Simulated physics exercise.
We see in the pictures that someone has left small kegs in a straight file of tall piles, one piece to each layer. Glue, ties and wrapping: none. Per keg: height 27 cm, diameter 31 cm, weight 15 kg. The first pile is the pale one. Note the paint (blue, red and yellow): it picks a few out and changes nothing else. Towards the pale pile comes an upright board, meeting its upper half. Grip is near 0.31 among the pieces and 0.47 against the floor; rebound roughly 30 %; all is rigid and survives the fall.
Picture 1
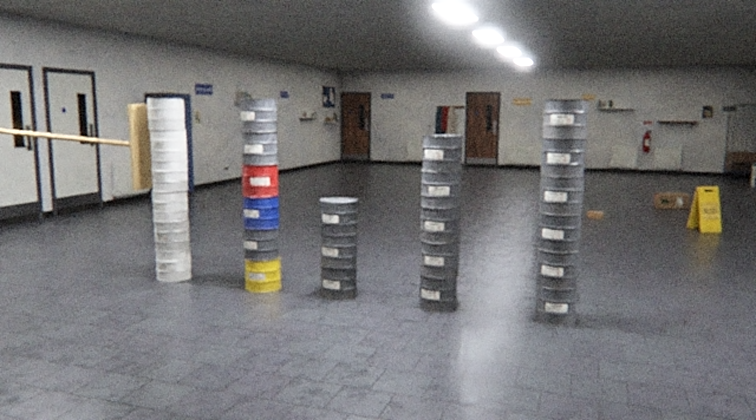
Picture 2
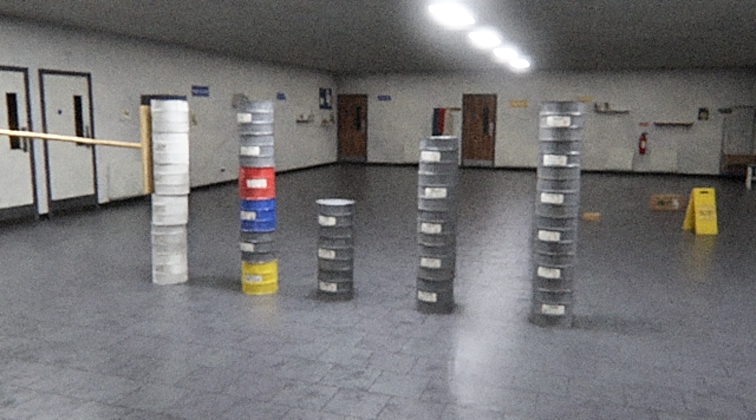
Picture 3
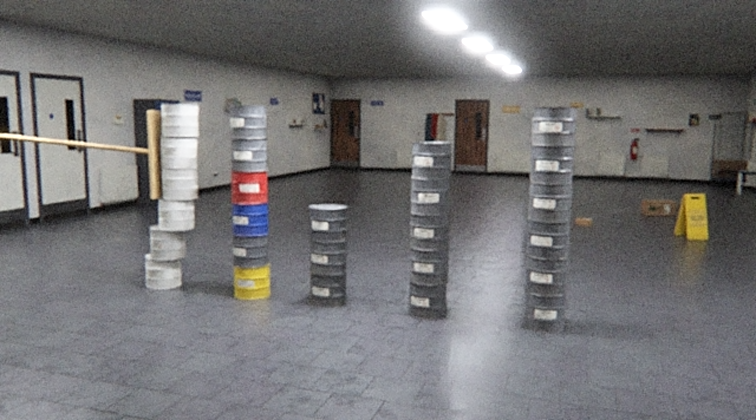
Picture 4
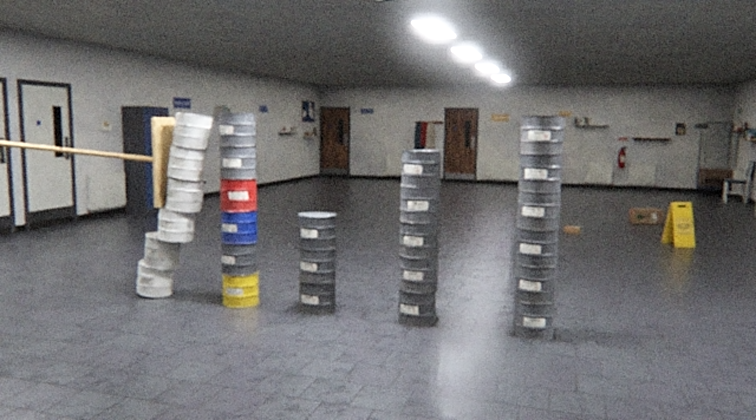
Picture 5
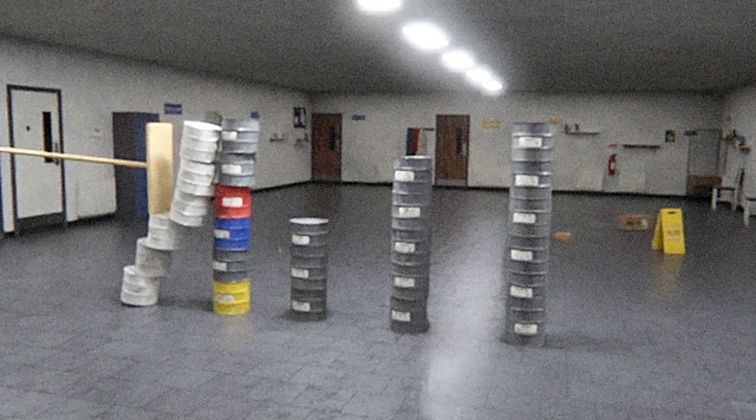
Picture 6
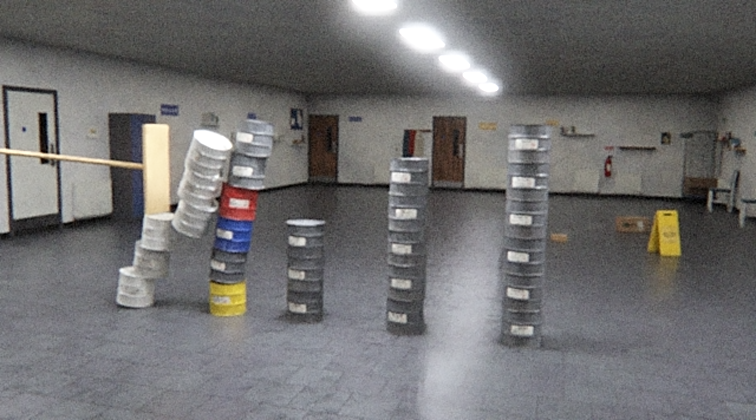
Upright board on a pole pushing a pale stack of kegs rightwards until it leans into the neighbouring stack, tilting it too.
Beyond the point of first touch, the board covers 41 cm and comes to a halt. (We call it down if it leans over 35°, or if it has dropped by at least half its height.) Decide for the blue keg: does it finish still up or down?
It finishes down.
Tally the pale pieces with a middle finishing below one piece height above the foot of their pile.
4 pale pieces.
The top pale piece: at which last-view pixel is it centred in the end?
End position: Near (317, 333) px.
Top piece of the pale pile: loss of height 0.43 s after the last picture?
Roughly 110 cm lower.
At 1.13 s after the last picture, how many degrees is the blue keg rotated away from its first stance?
About 80°.
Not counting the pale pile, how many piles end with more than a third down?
Counted up, you get 1.
Then, 0.43 s later than the last frame, 3 of the pale pile down; none of the 20 other kegs down, 5 disturbed; blue keg tilted 24°; red keg tilted 24°.
Then, 1.13 s later than the last frame, 3 of the pale pile down; 5 of the 20 other kegs down; blue keg on its side; red keg on its side.
When it is over, 3 of the pale pile down; 5 of the 20 other kegs down; blue keg on its side; red keg on its side; yellow keg unmoved. In pixels of the last frame, middles, blue keg near (306, 281), red keg near (335, 279).
